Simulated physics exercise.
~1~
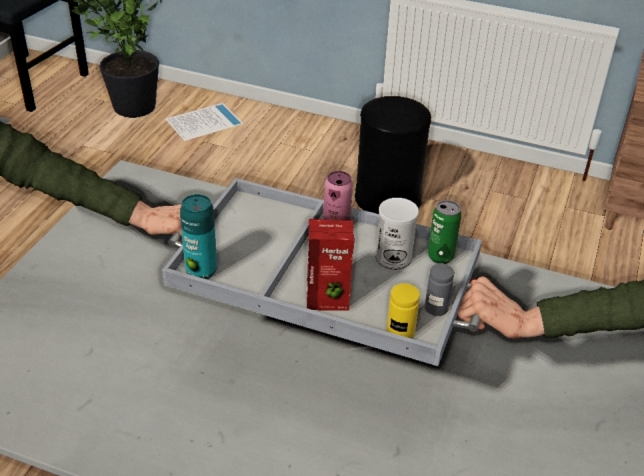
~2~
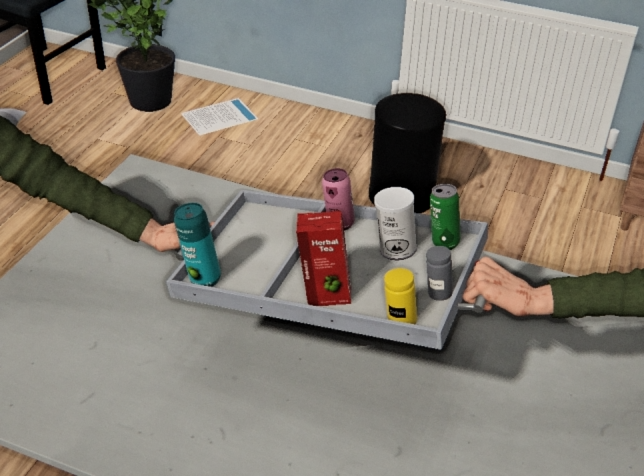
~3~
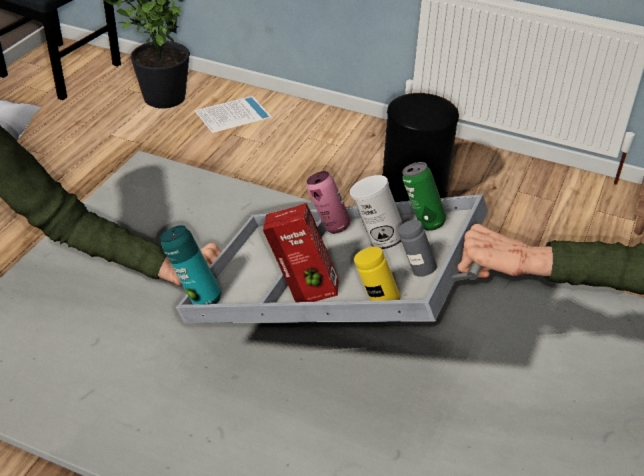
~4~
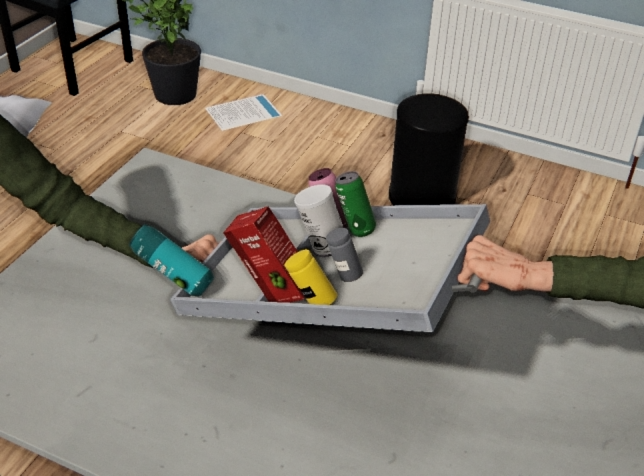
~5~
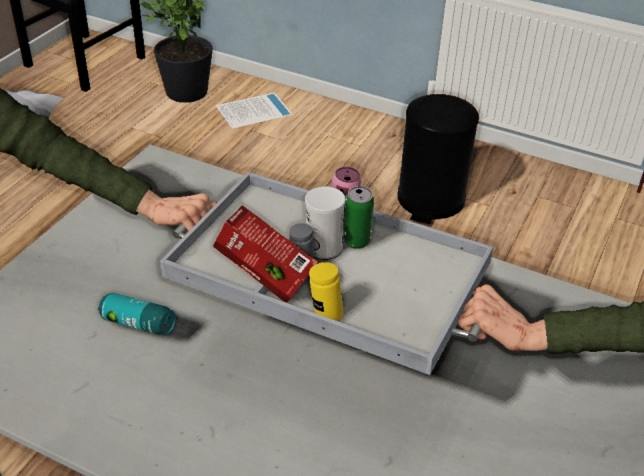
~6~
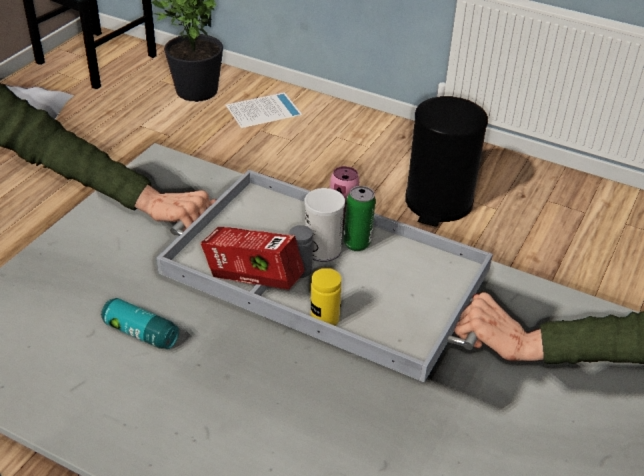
A grey tray with a cross bar, gripped at both ends by two green-sleeved hands, is held above a grey surface in a room with wooden flooring, seen from above. A turquoise can stands at its left end, a red herbal tea packet near the middle, and pink, white, green, grey and yellow containers farther right. The left edge dips, and the containers lean and slide left. The turquoise can topples over the rim onto the grey surface. As the tray levels, the red packet falls onto its side but stays aboard, with the others upright beside it.
